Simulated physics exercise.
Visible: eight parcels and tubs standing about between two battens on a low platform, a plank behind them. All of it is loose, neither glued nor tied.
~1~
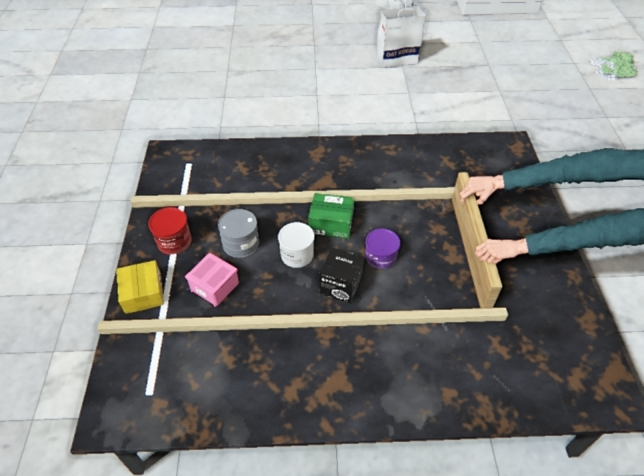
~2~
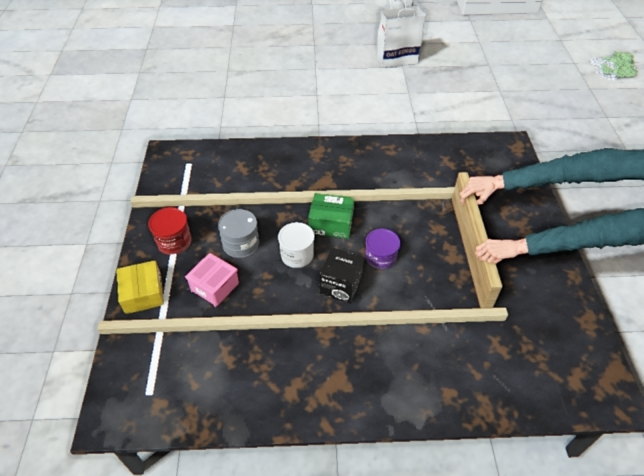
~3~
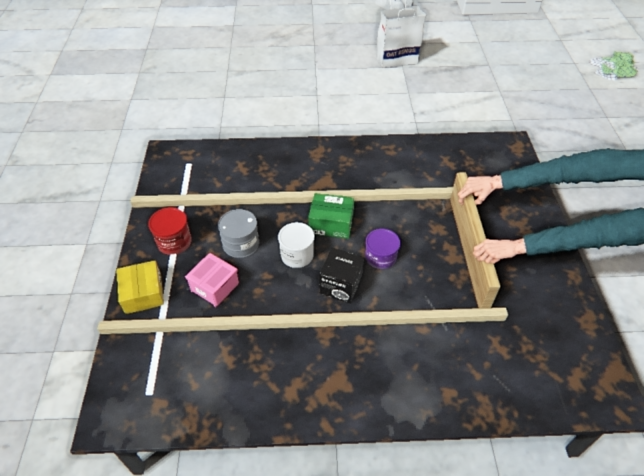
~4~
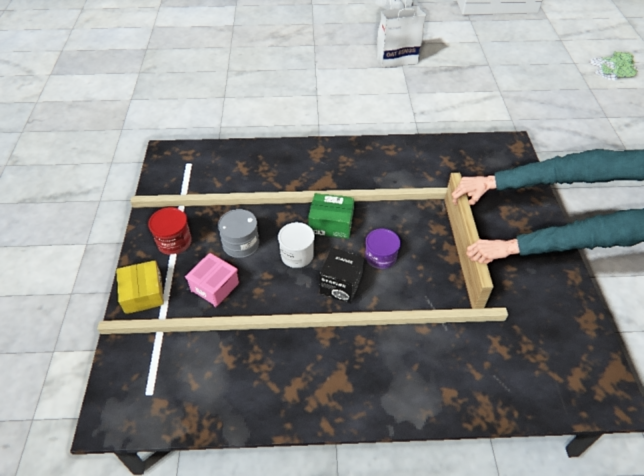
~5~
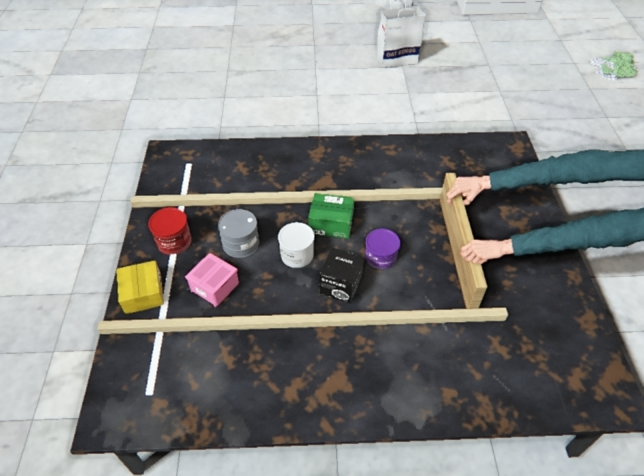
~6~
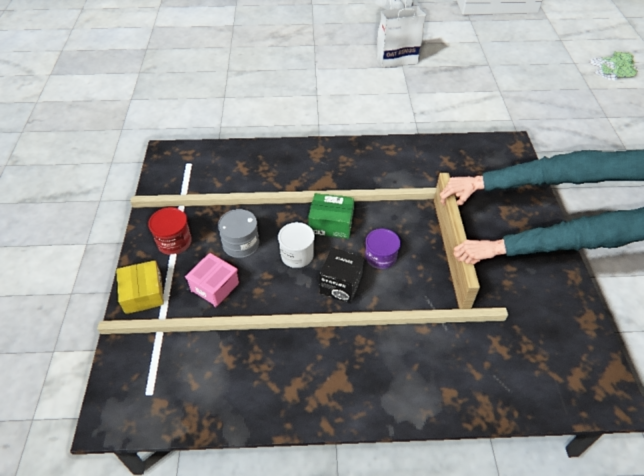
Two hands slide a wooden plank slightly left between two battens, behind eight still items.
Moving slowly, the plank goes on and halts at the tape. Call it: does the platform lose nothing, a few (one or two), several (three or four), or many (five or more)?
It loses several, three or four.
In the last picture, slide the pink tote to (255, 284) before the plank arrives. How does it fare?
In that case it never drops.
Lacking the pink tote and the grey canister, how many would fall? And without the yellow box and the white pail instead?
1 and 2.
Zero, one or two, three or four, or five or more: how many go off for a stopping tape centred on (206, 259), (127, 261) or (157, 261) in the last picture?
Taking them in turn, 1 or 2; more than four; five or more.
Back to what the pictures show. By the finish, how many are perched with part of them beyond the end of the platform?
The count would be 2.
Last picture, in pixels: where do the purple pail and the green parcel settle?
In the last picture the purple pail sits around (152, 264) and the green parcel around (155, 223).
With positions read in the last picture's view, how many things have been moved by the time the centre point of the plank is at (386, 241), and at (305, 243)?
In order, the tallies are 1 and 5.
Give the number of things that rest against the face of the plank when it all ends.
In total, 3.
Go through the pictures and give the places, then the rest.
The first picture shows yellow box (141, 287); red pail (171, 231); pink tote (213, 280); plank (474, 238); tape (172, 260).
The second picture shows red pail (171, 232); plank (474, 238).
The third picture shows pink tote (213, 280); grey canister (239, 233).
The fourth picture shows yellow box (141, 287); green parcel (332, 215).
The fifth picture shows red pail (171, 232); black box (341, 276).
The sixth picture shows yellow box (141, 287); red pail (171, 232); pink tote (213, 280); plank (454, 239); tape (172, 260).
A little later, none off yet; yellow box at rest near (141, 287); red pail at rest near (171, 232); pink tote at rest near (213, 280).
When it is over, the number that fall off is three or four; down, grey canister, red pail and yellow box.
